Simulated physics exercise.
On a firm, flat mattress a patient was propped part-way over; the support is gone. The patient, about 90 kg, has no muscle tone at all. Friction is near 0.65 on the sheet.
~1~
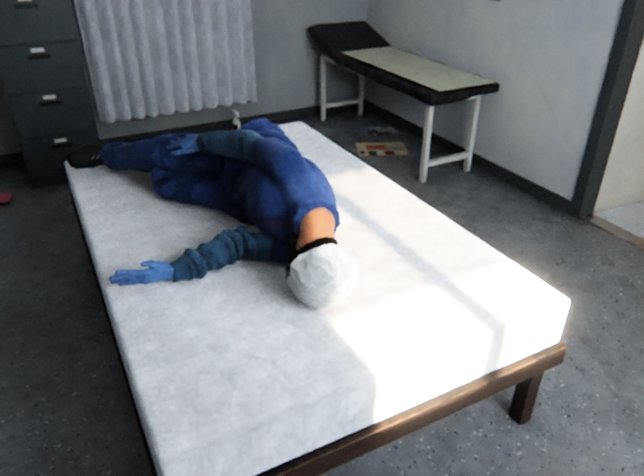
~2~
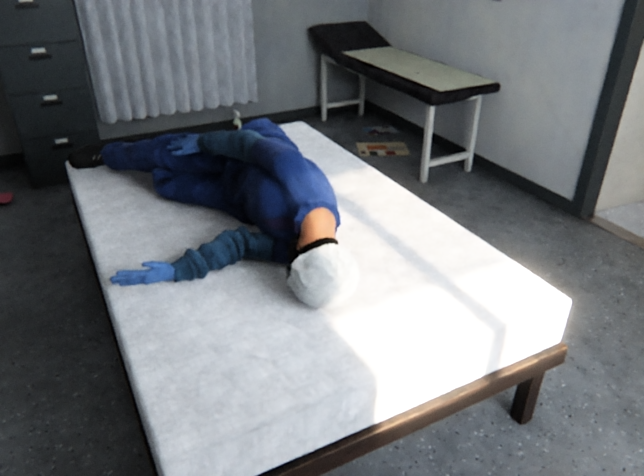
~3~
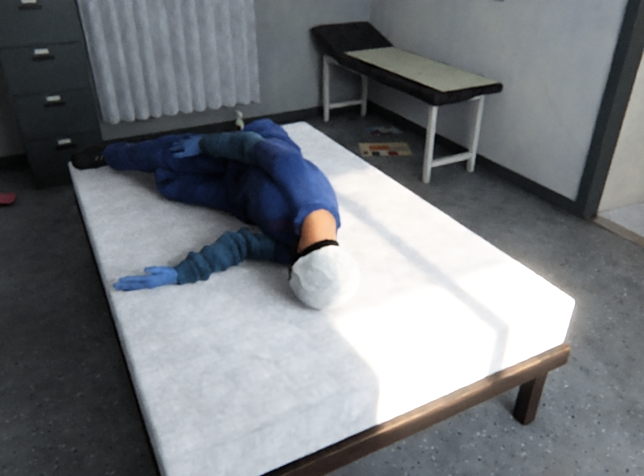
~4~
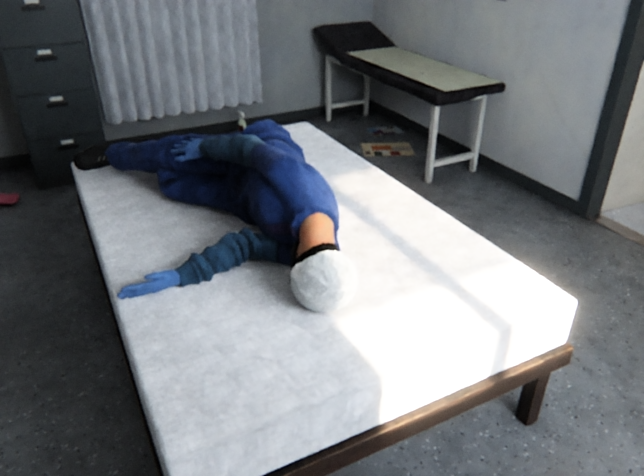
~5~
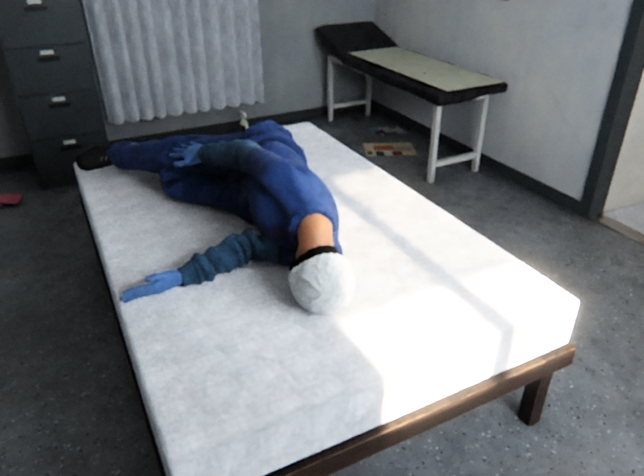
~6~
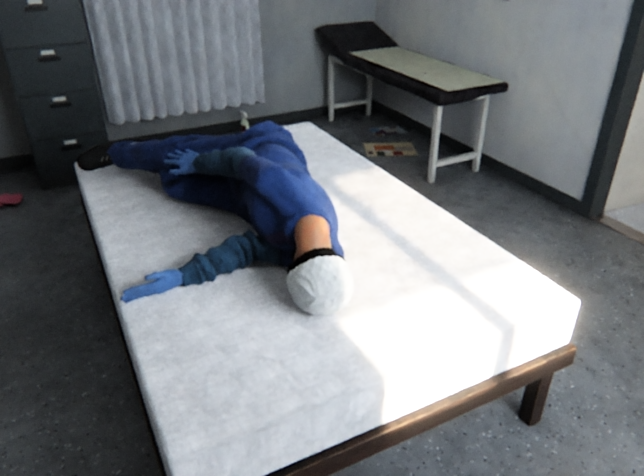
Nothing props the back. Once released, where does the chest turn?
In the end the chest rolls forwards.
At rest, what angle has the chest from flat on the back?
About 160°.
Then, 0.27 s after the last picture the chest is turned 145° from lying flat on the back, near (280, 227) in the last picture's view.
Then, 0.67 s after the last picture the chest is turned 150° from lying flat on the back, near (278, 228) in the last picture's view.
Then, 1.27 s after the last picture the chest is turned 155° from lying flat on the back, near (279, 228) in the last picture's view.
When all is still, chest rolls forwards.
